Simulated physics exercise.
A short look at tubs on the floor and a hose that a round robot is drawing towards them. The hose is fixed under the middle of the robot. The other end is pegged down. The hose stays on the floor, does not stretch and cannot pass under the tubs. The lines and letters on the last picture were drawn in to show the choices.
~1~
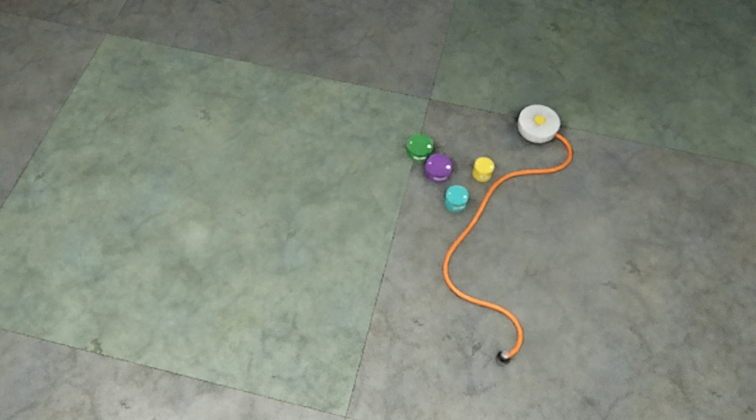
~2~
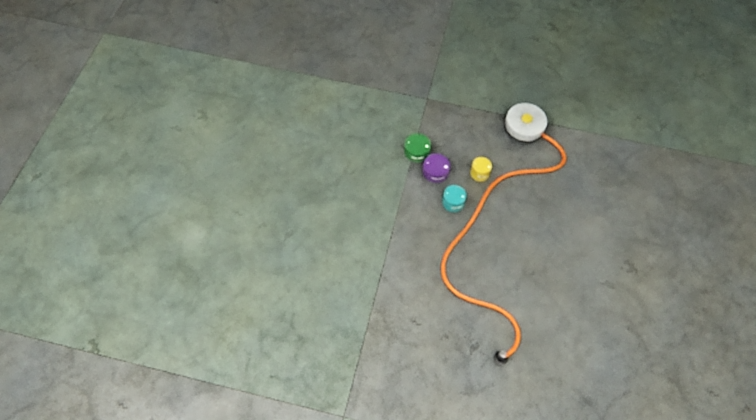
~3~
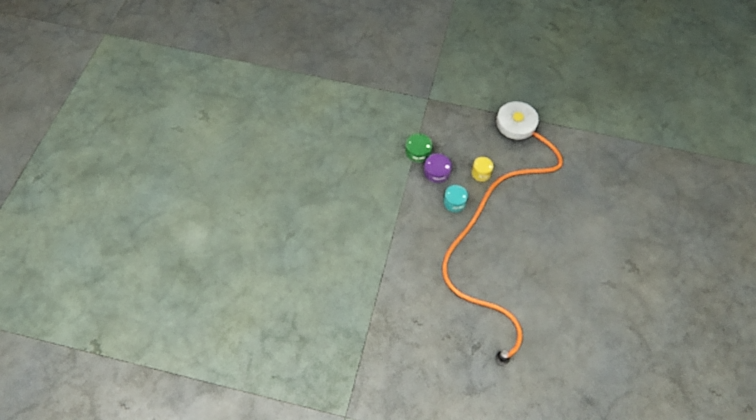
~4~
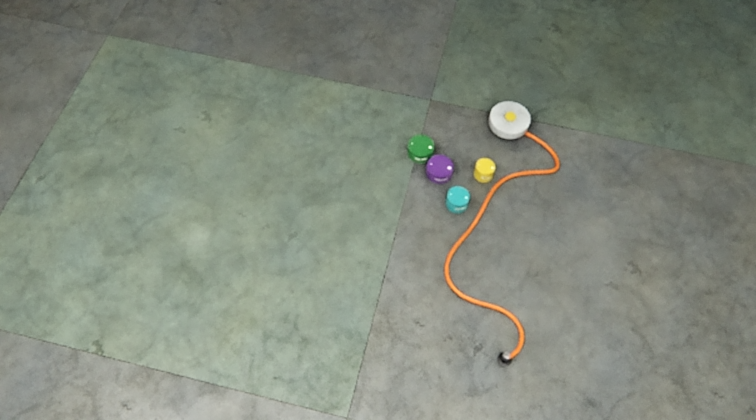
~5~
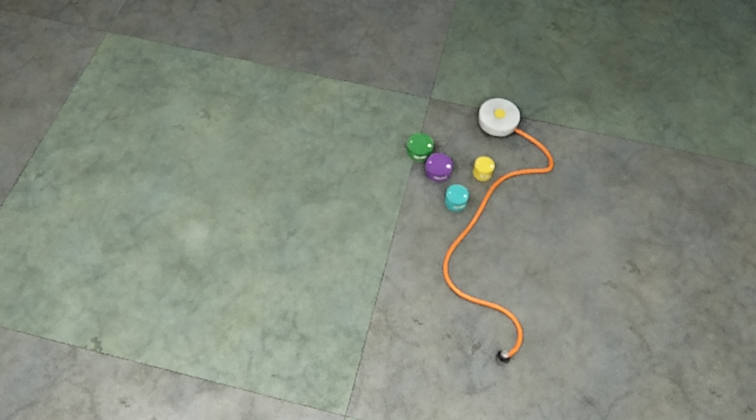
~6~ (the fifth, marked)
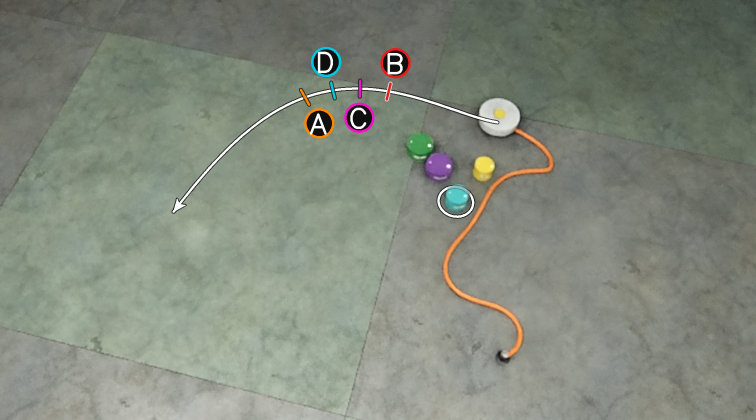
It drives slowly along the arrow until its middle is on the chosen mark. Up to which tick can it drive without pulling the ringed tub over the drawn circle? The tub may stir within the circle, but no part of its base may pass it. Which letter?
A.
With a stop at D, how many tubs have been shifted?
One.
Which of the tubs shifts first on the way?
The yellow tub.
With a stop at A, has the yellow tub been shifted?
By then, yes.
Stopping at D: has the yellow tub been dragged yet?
By then, yes.
On the marked copy, A at (305, 97); B at (389, 91); C at (360, 89); D at (333, 90); the ring at (456, 202); the route from (497, 122) via (316, 94) to (173, 212).
With A. Early on, robot (431, 98); turquoise tub (457, 198).
Further on, robot (363, 84); turquoise tub (457, 198).
At the end, robot (305, 93); turquoise tub (456, 201); yellow tub (450, 183); green tub (418, 149); the turquoise tub is still in its ring.
As for the rest, B is safe but short; C is safe but short; D is safe but short.
